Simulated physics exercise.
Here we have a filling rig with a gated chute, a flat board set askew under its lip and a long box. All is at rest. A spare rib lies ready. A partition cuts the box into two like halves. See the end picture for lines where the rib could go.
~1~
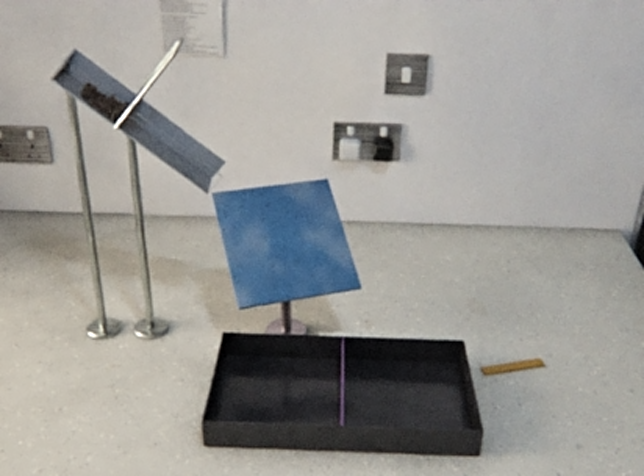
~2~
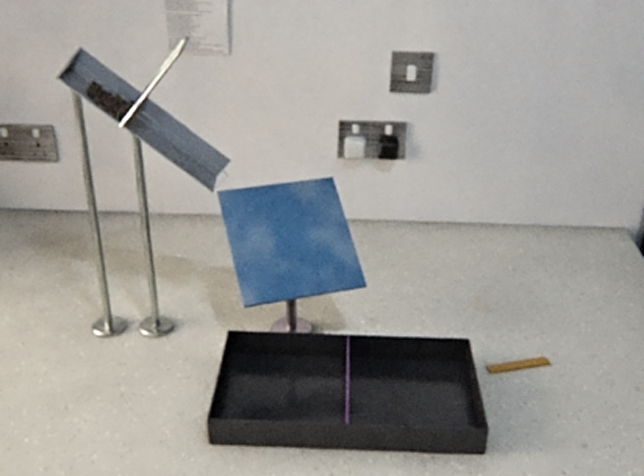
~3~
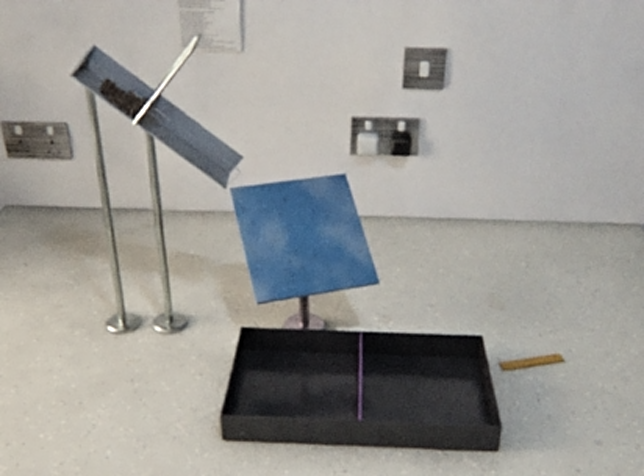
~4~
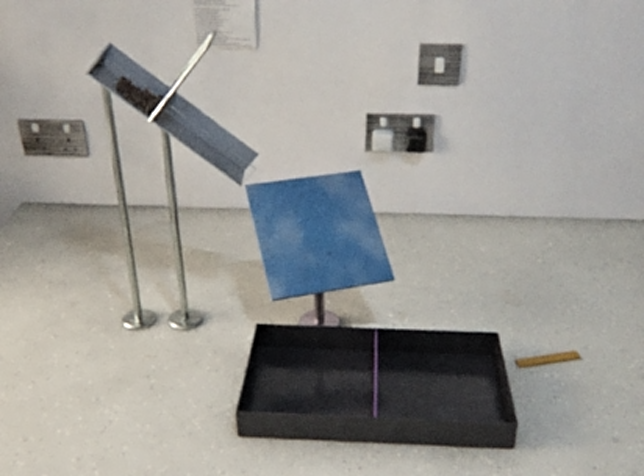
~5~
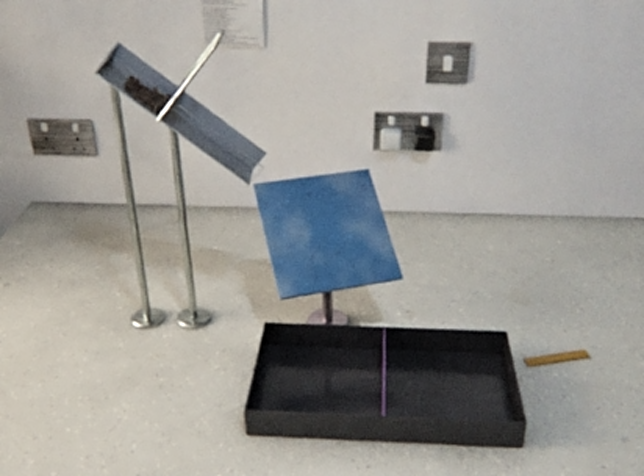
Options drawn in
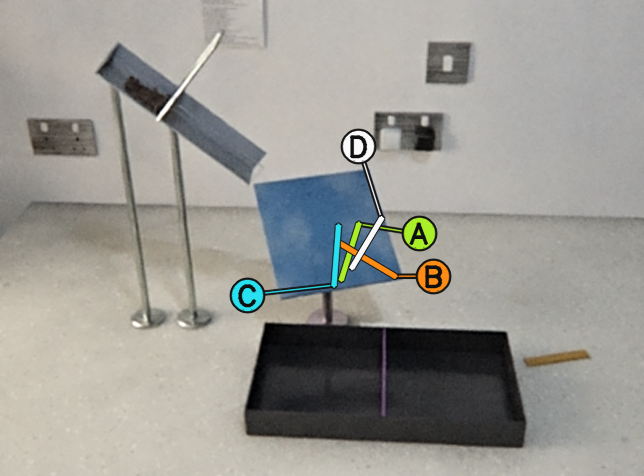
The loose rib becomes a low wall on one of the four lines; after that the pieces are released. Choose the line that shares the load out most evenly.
B works best here.
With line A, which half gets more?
Left.
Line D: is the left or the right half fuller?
Left.
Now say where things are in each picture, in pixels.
In the first frame, load behind the gate at (113, 105), allspice berries; lip of the chute at (210, 186), sloping fairly steeply.
In the second frame, middle of the board at (291, 238), tilted fairly steeply; middle of its low edge at (307, 296); of its high edge at (276, 183).
In the third frame, front corners of the box at (221, 415) and (501, 426); front end of its middle wall at (360, 421); gate still shut at (157, 92).
In the fourth frame, middle of the load at (147, 98); lip at (243, 178).
In the fifth frame, middle of the load at (156, 97); lip at (251, 177).
On the marked copy, line A from (358, 224) to (341, 279); line B from (337, 241) to (394, 276); line C from (338, 226) to (334, 285); line D from (381, 218) to (352, 267).
With A, of what is caught, nearly all in the left half, a stray few in the right.
With B, of what is caught, about a third in the left half, about two thirds in the right.
With C, of what is caught, nearly all in the left half, a small part in the right.
With D, of what is caught, nearly all in the left half, a small part in the right.
